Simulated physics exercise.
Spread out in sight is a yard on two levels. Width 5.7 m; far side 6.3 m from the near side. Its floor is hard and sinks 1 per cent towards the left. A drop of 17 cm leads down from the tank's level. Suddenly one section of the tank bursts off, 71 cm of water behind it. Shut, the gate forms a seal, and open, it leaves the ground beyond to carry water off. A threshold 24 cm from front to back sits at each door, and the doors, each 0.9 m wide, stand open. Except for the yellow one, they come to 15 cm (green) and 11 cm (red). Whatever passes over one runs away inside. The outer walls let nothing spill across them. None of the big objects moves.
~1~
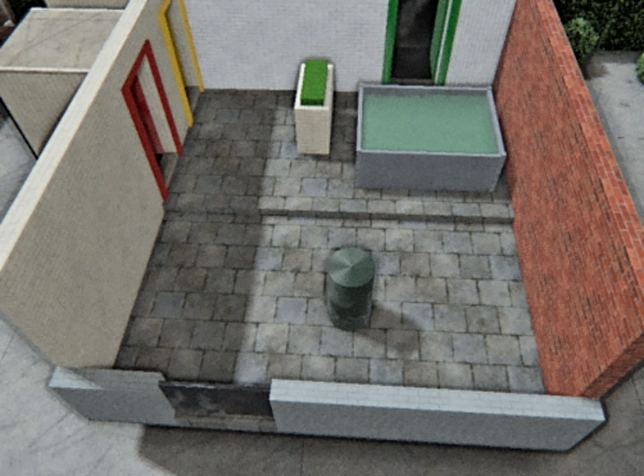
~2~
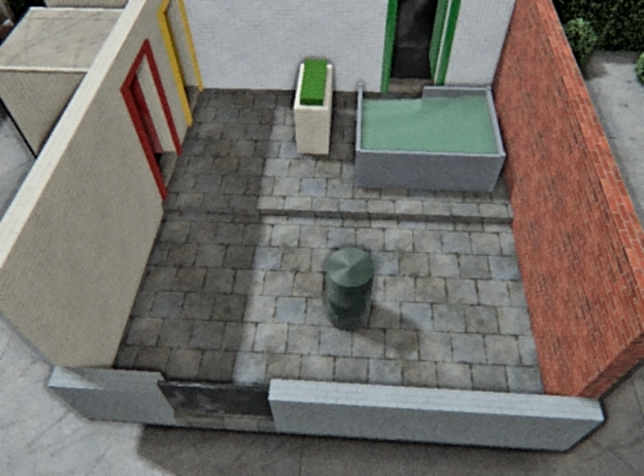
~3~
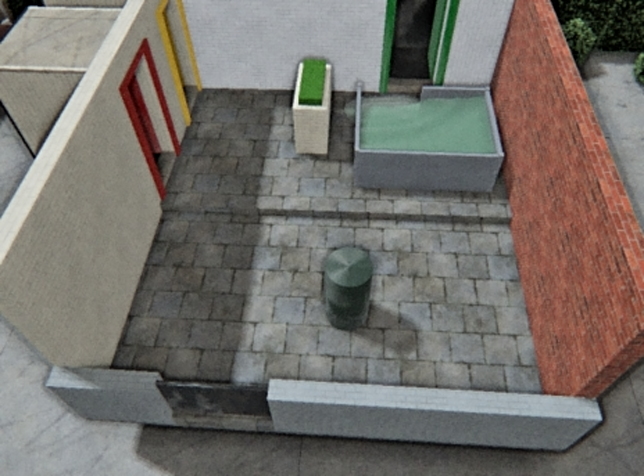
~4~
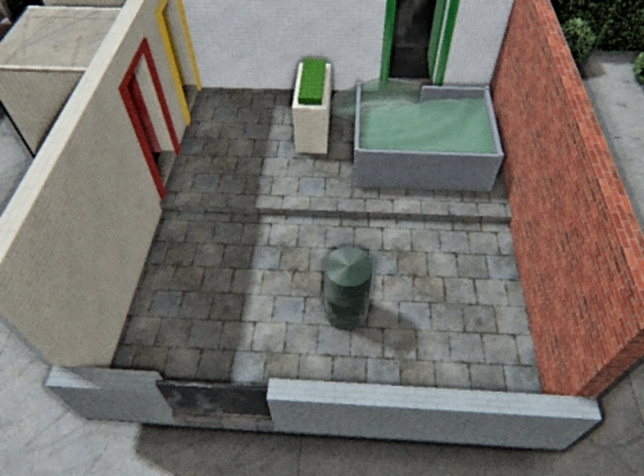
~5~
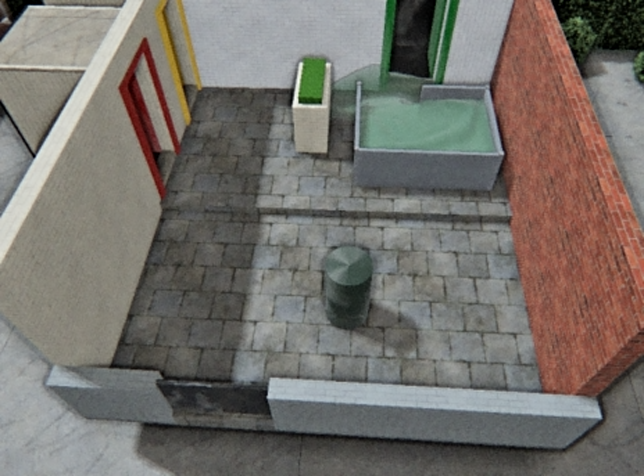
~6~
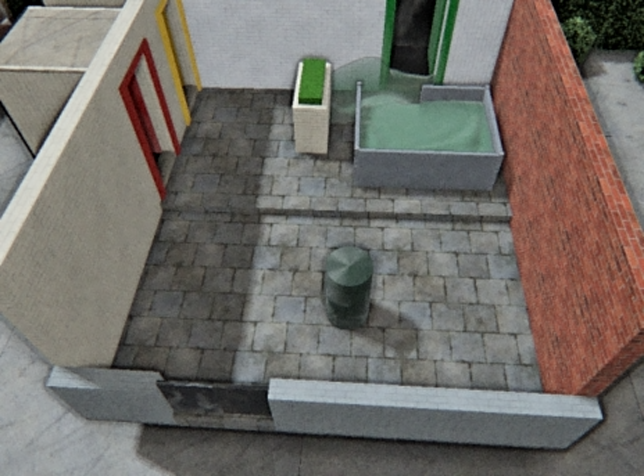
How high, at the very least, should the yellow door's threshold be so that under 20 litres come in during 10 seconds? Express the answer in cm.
It should be at least 29 cm or so.
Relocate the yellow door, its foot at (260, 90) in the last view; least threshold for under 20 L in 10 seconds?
Roughly 9.0 cm, give or take.
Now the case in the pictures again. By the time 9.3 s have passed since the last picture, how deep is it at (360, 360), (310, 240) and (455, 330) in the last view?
Roughly 7, 4 and 3 centimetres.
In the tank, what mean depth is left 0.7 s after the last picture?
Average depth: Approx. 44 cm.
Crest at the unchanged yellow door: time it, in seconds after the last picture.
Approximately 1.8 s.
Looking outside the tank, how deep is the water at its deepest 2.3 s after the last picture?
It gets to close to 30 centimetres there.
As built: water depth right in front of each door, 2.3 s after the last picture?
Depth at green 26 cm, at red 8 cm, at yellow 28 cm.
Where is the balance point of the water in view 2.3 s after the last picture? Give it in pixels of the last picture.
Around (375, 136).
Then, 0.7 s after the last picture water covers 15 % of the floor, deepest (53 cm) near (380, 96); it has not reached the yellow door.
Then, 2.3 s after the last picture water covers 30 % of the floor, deepest (30 cm) near (380, 96); 28 cm at the yellow door, 131 litres in over its 14 cm threshold.
Then, 9.3 s after the last picture water covers 85 % of the floor, deepest (12 cm) near (103, 394); 11 cm at the yellow door, 215 litres in over its 14 cm threshold.
At the yellow door as built, the water peaked near 33 cm, 1.7 s after the last picture.
With a threshold of 25.5 cm, 40 litres would have come in within the 10 s; with 35 cm, 5 litres. So under 20 litres takes about 29 cm.
